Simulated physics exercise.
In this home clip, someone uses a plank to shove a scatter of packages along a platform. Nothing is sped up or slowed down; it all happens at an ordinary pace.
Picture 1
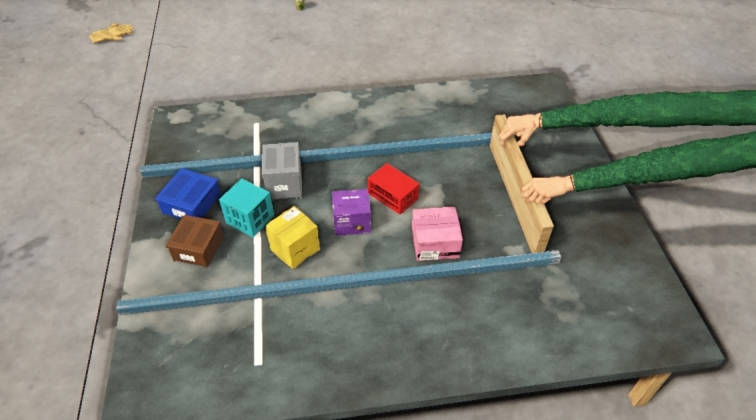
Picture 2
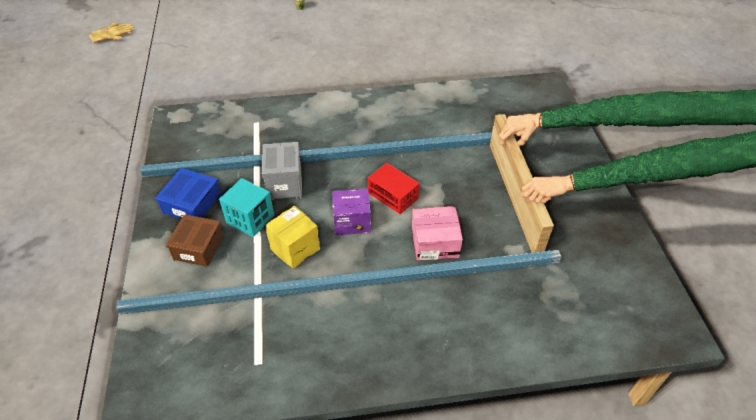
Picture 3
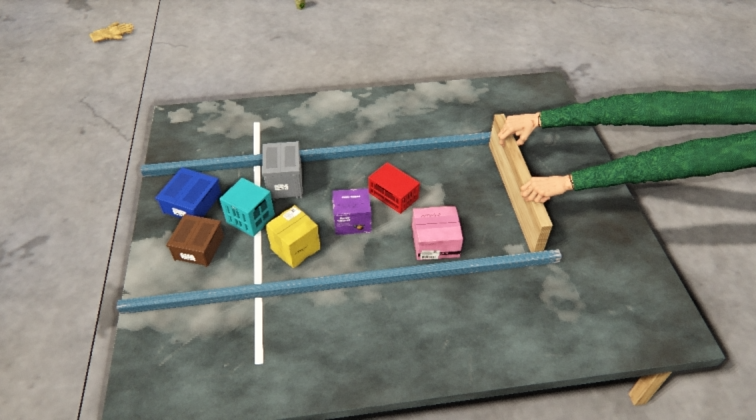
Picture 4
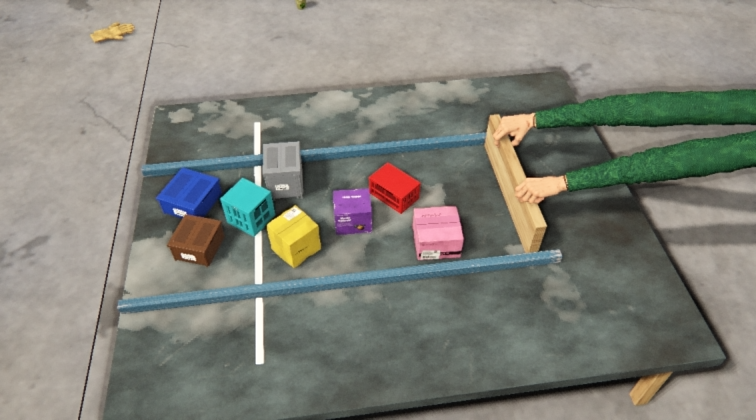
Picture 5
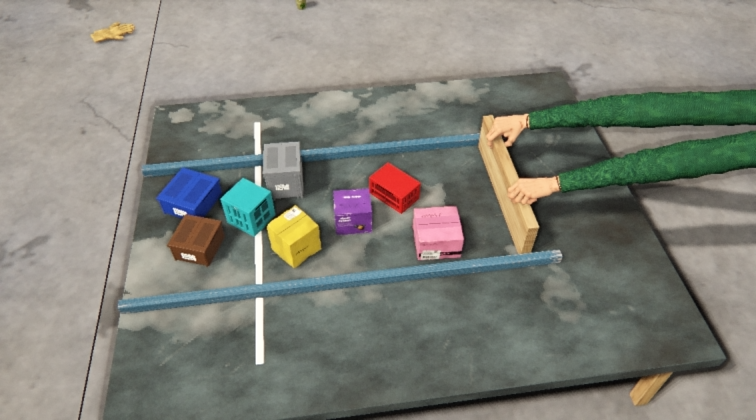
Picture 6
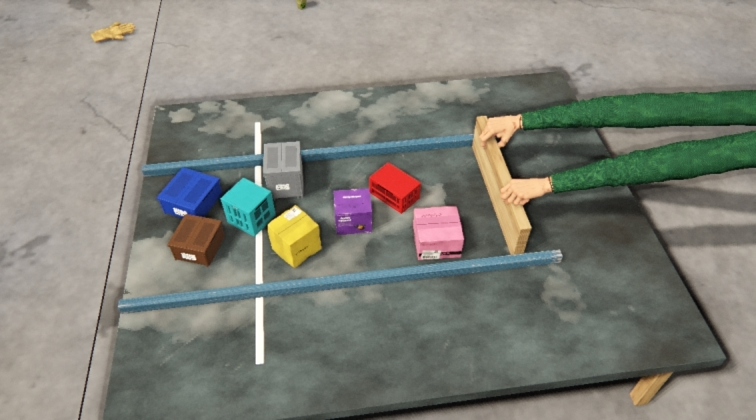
Green-sleeved arms sliding a wooden plank slightly left along blue rails on a dark platform, the scattered colourful boxes staying still.
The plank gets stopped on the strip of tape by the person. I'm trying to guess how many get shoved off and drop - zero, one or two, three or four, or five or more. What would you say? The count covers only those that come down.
I would say zero.
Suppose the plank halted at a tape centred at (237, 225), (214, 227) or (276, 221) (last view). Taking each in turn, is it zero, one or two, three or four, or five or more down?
Well, in the order given, it's not one, just one or two and none.
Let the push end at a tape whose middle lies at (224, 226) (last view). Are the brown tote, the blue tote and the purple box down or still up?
Brown tote goes down, blue tote goes down, purple box stays put.
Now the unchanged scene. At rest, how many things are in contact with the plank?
Well, it touches 2.
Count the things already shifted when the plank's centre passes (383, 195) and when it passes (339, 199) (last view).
One spot: 3. Other spot: 4.
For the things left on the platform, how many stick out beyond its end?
Things overhanging at the end: 2.
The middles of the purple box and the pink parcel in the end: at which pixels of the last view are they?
About (218, 223), and about (235, 257).
Early on, none off yet; blue tote at rest near (191, 196); brown tote at rest near (198, 240); turquoise crate at rest near (249, 207).
Finally, the number that fall off is zero.
